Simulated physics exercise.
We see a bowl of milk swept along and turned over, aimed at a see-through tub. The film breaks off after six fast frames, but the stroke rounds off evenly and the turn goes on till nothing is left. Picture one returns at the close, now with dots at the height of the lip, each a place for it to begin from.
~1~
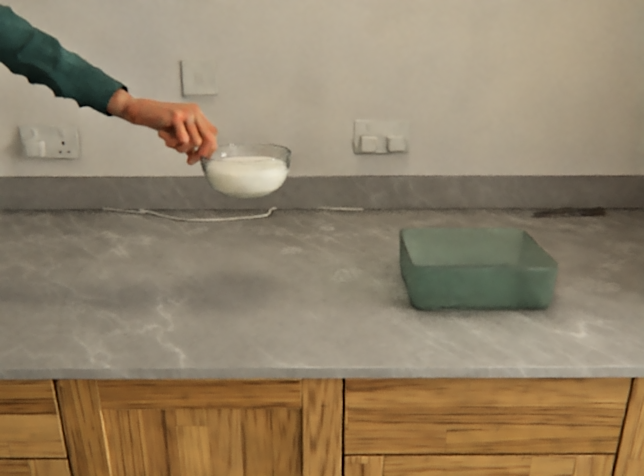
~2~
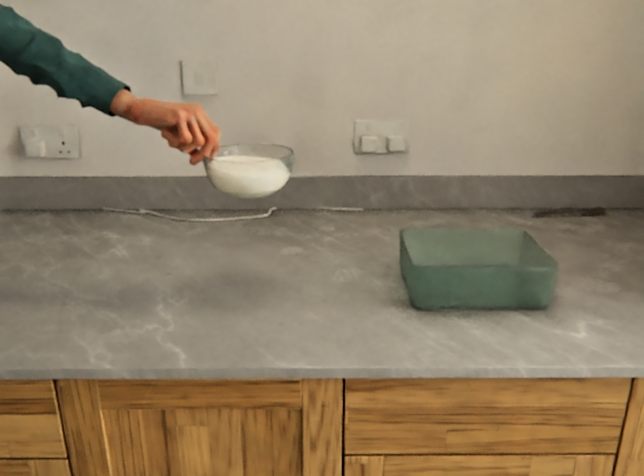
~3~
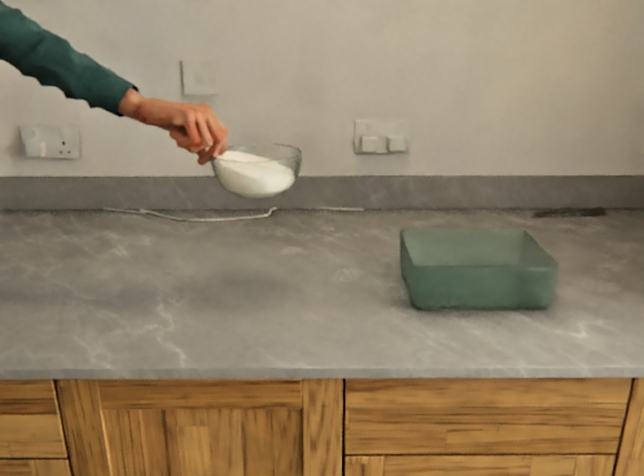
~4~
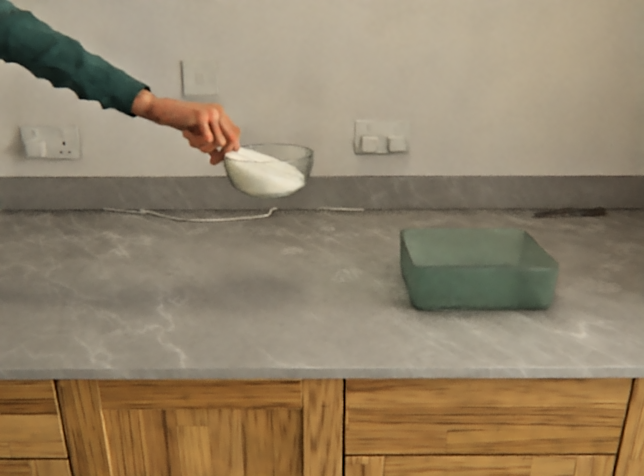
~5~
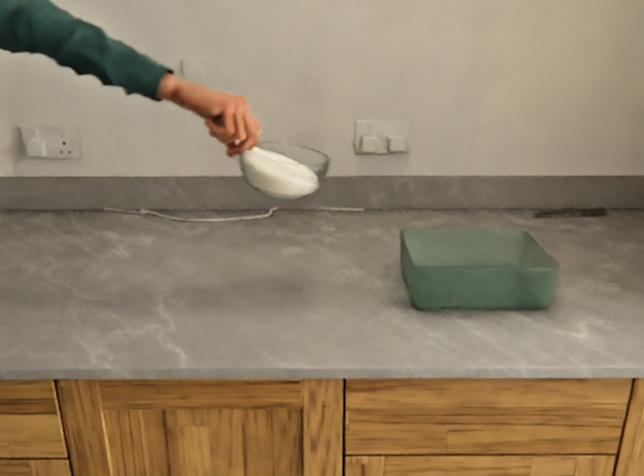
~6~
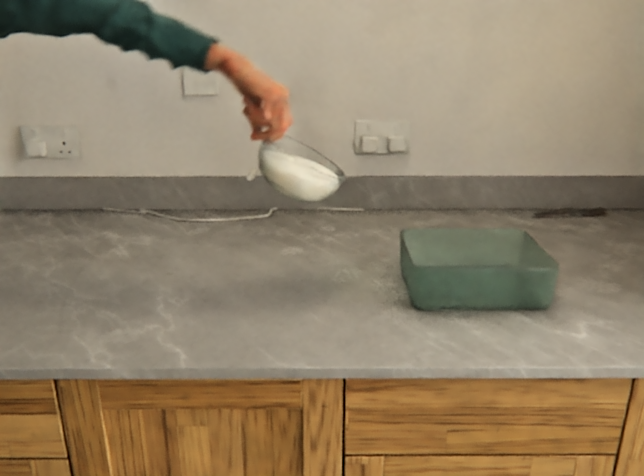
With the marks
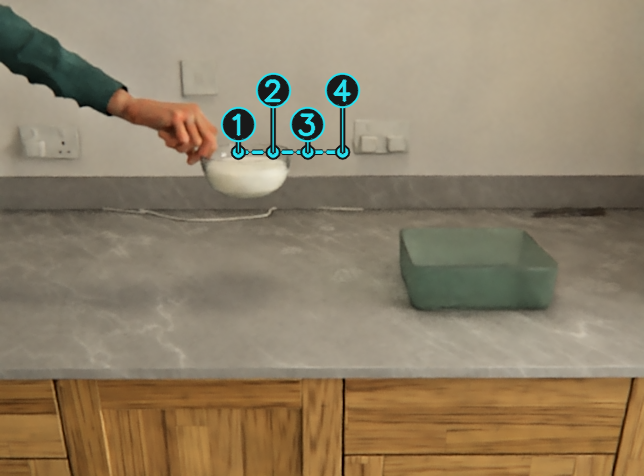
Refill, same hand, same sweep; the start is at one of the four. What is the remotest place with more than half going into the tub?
3.
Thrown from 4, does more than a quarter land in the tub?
Yes, it does.
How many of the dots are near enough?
Two of them.
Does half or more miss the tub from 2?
Yes, it does.
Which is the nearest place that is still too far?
Place 2.
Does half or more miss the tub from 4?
No, not at all.
On the marked copy, 1 at (238, 152); 2 at (273, 152); 3 at (307, 152); 4 at (342, 152).
For place 1, about 0 % lands in the tub, 100 % falls short.
For place 2, about 16 % lands in the tub, 80 % falls short and 4 % goes beside or beyond.
For place 3, about 68 % lands in the tub, 17 % falls short and 14 % goes beside or beyond.
For place 4, about 73 % lands in the tub, 5 % falls short and 22 % goes beside or beyond.
